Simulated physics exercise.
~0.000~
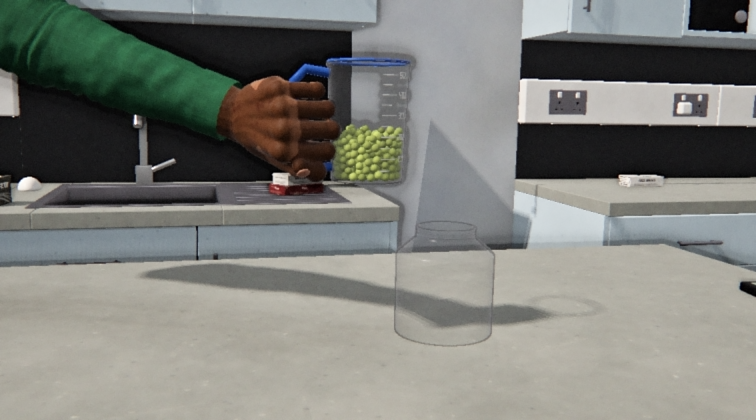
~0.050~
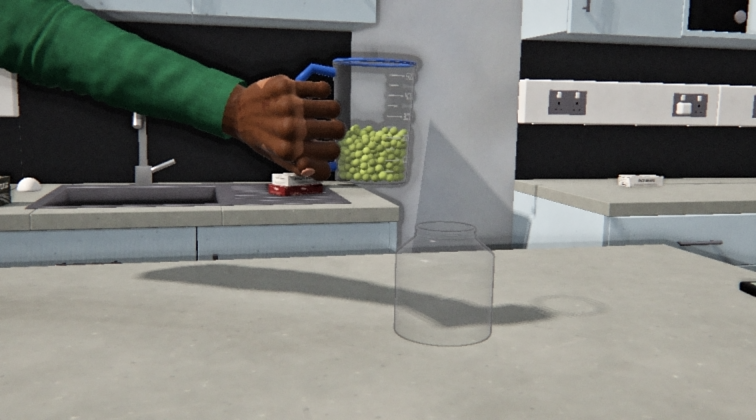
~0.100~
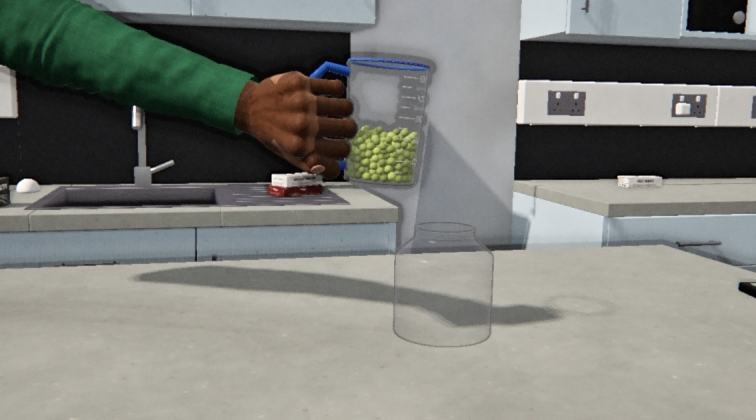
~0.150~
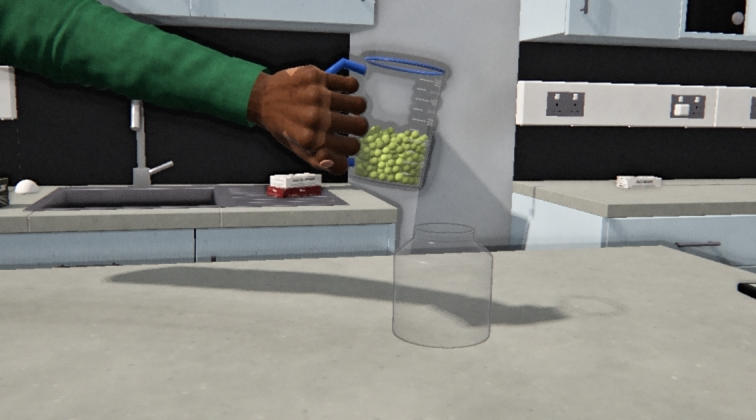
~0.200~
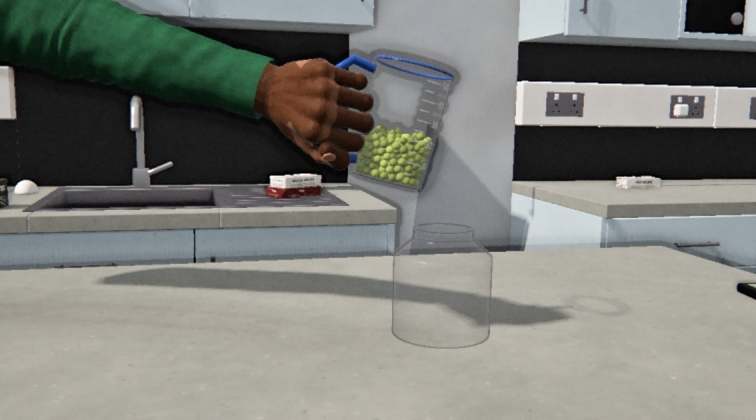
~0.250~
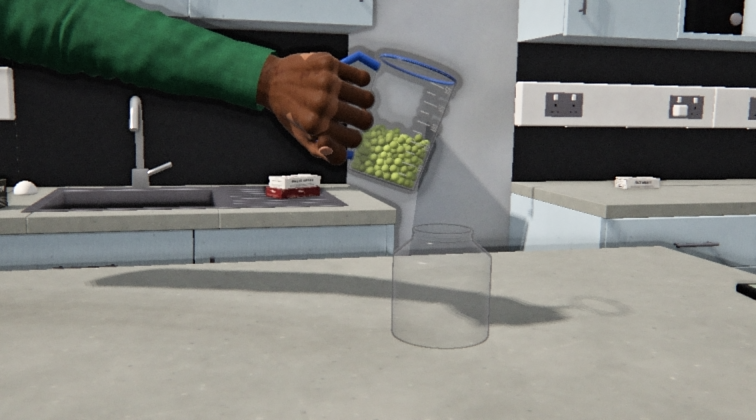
In a kitchen, a green-sleeved arm moving a clear, blue-rimmed jug of green peas right, then tilting it near an empty jar.
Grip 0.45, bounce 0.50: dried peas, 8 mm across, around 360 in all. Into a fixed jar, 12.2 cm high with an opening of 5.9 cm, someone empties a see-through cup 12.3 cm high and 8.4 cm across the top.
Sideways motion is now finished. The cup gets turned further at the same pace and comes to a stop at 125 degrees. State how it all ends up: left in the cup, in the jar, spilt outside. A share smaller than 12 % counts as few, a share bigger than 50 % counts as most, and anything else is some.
Final split - still above: A small share, jar: The greater part, spilt: A middling share.
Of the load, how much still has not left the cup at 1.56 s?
Roughly 10 %.
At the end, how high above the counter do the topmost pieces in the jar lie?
I'd say close to 3.5 centimetres.
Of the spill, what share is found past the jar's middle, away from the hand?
It comes to near 100 percent.
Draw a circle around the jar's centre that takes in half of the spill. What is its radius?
I'd say close to 24 centimetres.
Then, at 0.77 s, tilt 69 degrees; the cup holds 100 %, the jar 0 %.
Then, at 1.12 s, tilt 102 degrees; the cup holds 100 %, the jar 0 %.
Then, at 1.56 s, tilt 125 degrees; the cup holds 10 %, the jar 60 %.
At rest (2.6 s), still above 0 %, jar 75 %, spilt 25 %.
